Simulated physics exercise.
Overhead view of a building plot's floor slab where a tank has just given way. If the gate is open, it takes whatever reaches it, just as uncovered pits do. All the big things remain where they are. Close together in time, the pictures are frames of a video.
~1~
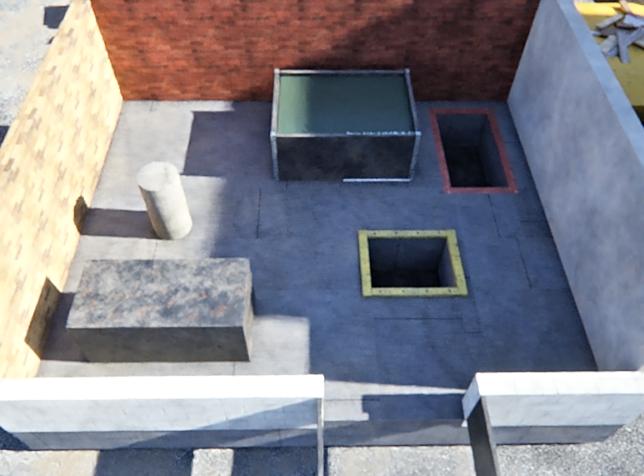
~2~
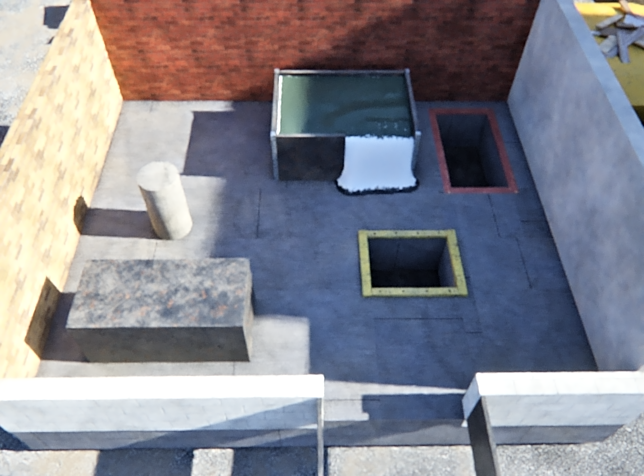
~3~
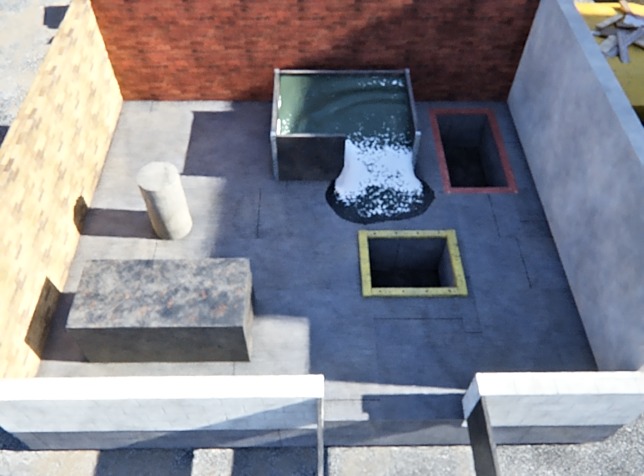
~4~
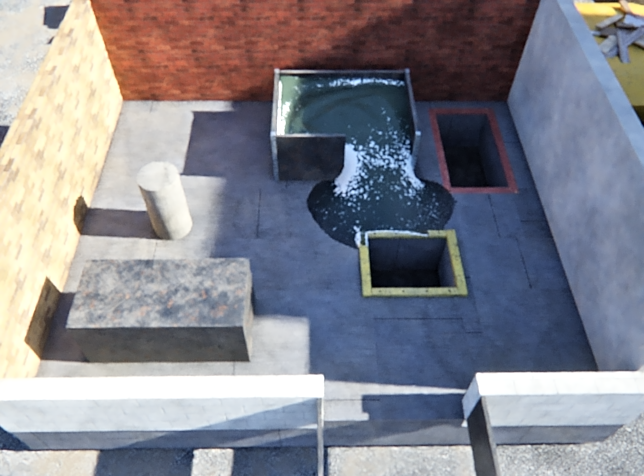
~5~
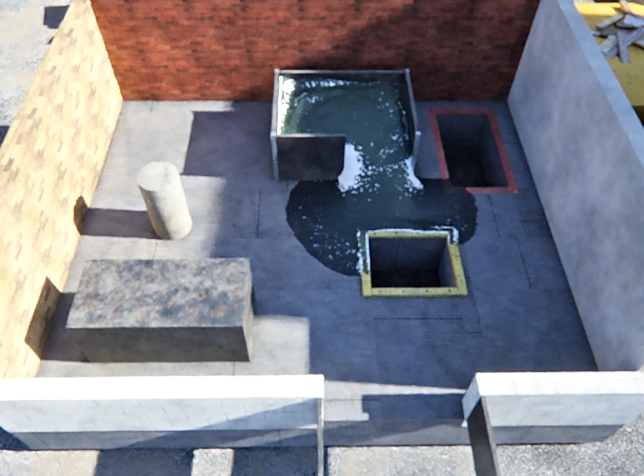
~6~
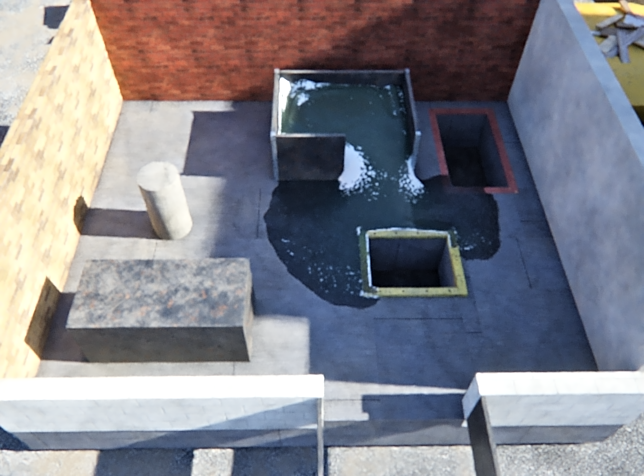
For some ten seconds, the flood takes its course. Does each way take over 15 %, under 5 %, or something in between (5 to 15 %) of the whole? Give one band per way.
Result: The gate is going to swallow a share of five up to fifteen per cent, the yellow pit is going to swallow a share past fifteen per cent, the red pit is going to swallow a share short of five per cent.
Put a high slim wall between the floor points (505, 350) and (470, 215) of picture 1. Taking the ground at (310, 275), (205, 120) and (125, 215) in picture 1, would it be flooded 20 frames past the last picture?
In that order, I'd expect them to be reached by the flood, kept clear of the flood and kept clear of the flood.
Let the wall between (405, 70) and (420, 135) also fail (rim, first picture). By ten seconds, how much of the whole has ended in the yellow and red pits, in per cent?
Approximately, yellow takes 0 % and red takes 90 %.
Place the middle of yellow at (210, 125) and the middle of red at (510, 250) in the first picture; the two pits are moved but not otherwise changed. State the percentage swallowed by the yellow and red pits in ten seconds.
Yellow 0 %; red 35 %.
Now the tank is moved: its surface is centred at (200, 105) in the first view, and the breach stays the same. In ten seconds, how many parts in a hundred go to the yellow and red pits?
Shares - yellow: 10 in a hundred; red: 10 in a hundred.
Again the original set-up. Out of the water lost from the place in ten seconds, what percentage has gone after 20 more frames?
Near 65 in a hundred.
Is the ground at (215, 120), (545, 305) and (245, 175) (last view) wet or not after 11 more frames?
In that order, the three spots are high and dry, soaked and high and dry.
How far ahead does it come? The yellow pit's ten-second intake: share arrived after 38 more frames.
Some 95 per cent.
A moment on, water covers 30 % of the floor; the gate 0 %, the yellow pit 17 %, the red pit 0 %.
Next, water covers 35 % of the floor; the gate 1 %, the yellow pit 27 %, the red pit 0 %.
Then, water covers 50 % of the floor; the gate 3 %, the yellow pit 37 %, the red pit 0 %.
Later, water covers 60 % of the floor; the gate 6 %, the yellow pit 45 %, the red pit 1 %.
In the end, water covers 85 % of the floor; the gate 9 %, the yellow pit 48 %, the red pit 3 %.
